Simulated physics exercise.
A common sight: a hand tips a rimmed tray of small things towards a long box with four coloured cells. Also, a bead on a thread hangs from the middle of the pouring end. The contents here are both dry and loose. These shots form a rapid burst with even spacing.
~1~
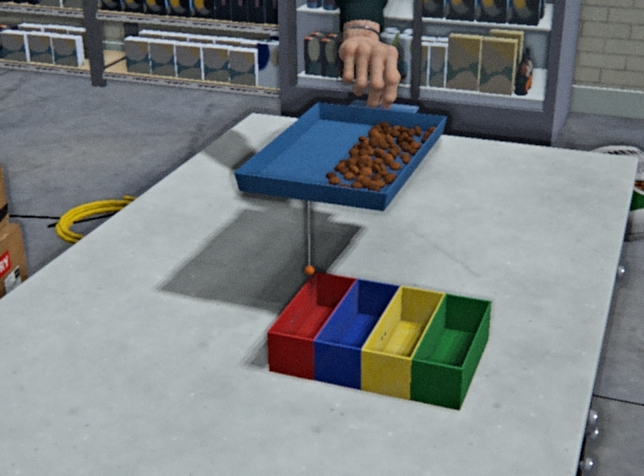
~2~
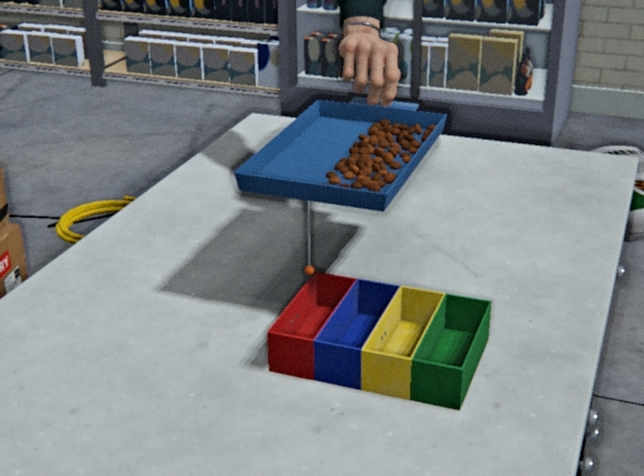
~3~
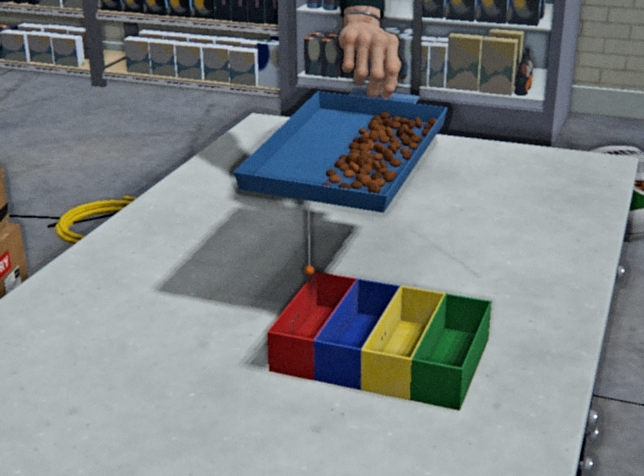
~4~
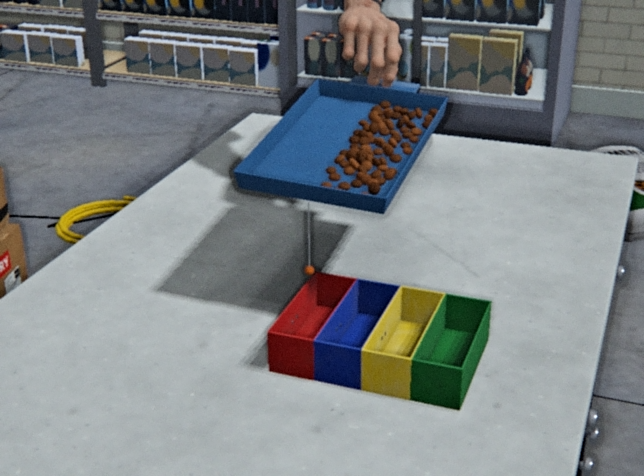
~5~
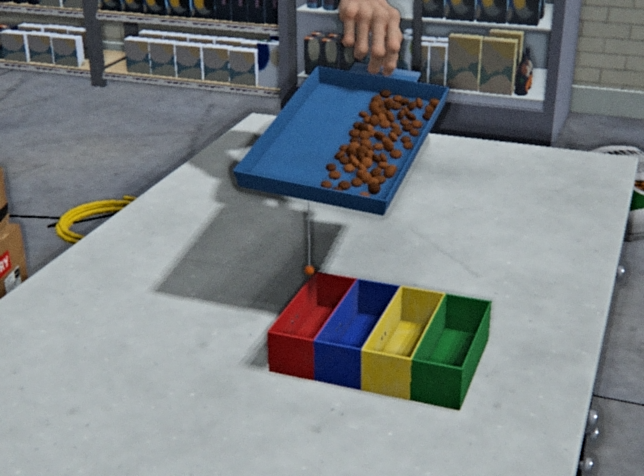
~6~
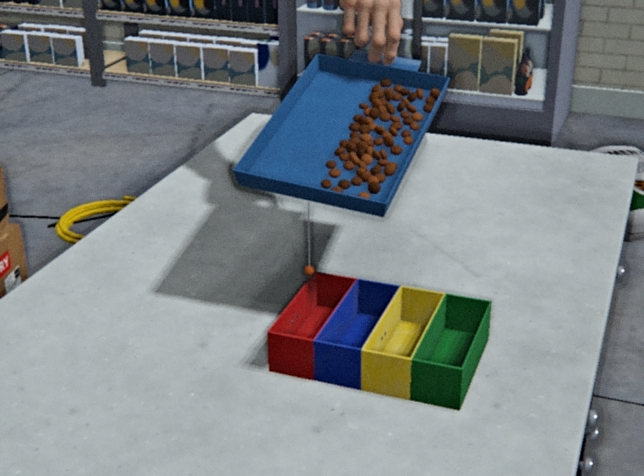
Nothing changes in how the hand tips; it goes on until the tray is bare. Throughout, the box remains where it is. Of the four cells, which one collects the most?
The blue one collects the most.
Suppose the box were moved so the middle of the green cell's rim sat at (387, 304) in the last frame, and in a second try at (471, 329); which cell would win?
Try 1: The green cell. Try 2: That blue cell.
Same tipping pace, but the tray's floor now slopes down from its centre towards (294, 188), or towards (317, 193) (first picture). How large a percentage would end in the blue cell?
Roughly 0 % in the first case and 20 % in the second.
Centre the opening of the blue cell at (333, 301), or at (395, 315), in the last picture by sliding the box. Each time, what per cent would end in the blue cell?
The first try gives 30 per cent, the second 40 per cent.
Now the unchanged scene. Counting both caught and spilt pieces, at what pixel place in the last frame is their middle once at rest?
I'd say the middle ends up at about (360, 345).
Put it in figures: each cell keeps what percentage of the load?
Red cell: Around 10 percent; blue cell: Around 70 percent; yellow cell: Around 20 percent; green cell: Around 0 percent.
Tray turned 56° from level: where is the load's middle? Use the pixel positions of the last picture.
I'd mark it close to (372, 168).
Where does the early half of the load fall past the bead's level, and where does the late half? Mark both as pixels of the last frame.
(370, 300) first, (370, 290) later.
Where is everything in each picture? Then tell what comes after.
Corners of the pouring end at (239, 172) and (384, 192), level; middle of the load at (379, 154), bits of dog kibble; bead on its thread at (309, 270); red cell at (291, 352); blue cell at (338, 361); yellow cell at (386, 371); green cell at (436, 381), in the first picture.
Corners of the pouring end at (239, 172) and (384, 192), level; middle of the load at (379, 152), in the second picture.
Corners of the pouring end at (239, 171) and (384, 194), tipped barely, lowest at the right corner; middle of the load at (379, 148), in the third picture.
Corners of the pouring end at (238, 170) and (384, 196), tipped a little, lowest at the right corner; middle of the load at (380, 142), in the fourth picture.
Corners of the pouring end at (238, 169) and (384, 198), tipped a little, lowest at the right corner; middle of the load at (380, 136), in the fifth picture.
Corners of the pouring end at (238, 169) and (384, 201), tipped clearly, lowest at the right corner; middle of the load at (380, 131); red cell at (291, 352); blue cell at (338, 361); yellow cell at (386, 371); green cell at (436, 381), in the sixth picture.
Soon after the last picture, tray tipped steeply; all on the tray.
A little later, tray tipped right over; about half on the tray; about a quarter in the blue cell; a small part in the yellow cell; a small part in the red cell; a small part falling or outside the box.
Later still, tray tipped past a quarter turn; about two thirds in the blue cell; about a quarter in the yellow cell; a small part in the red cell.
At rest, tray tipped past a quarter turn; about two thirds in the blue cell; about a quarter in the yellow cell; a small part in the red cell; none in the green cell.
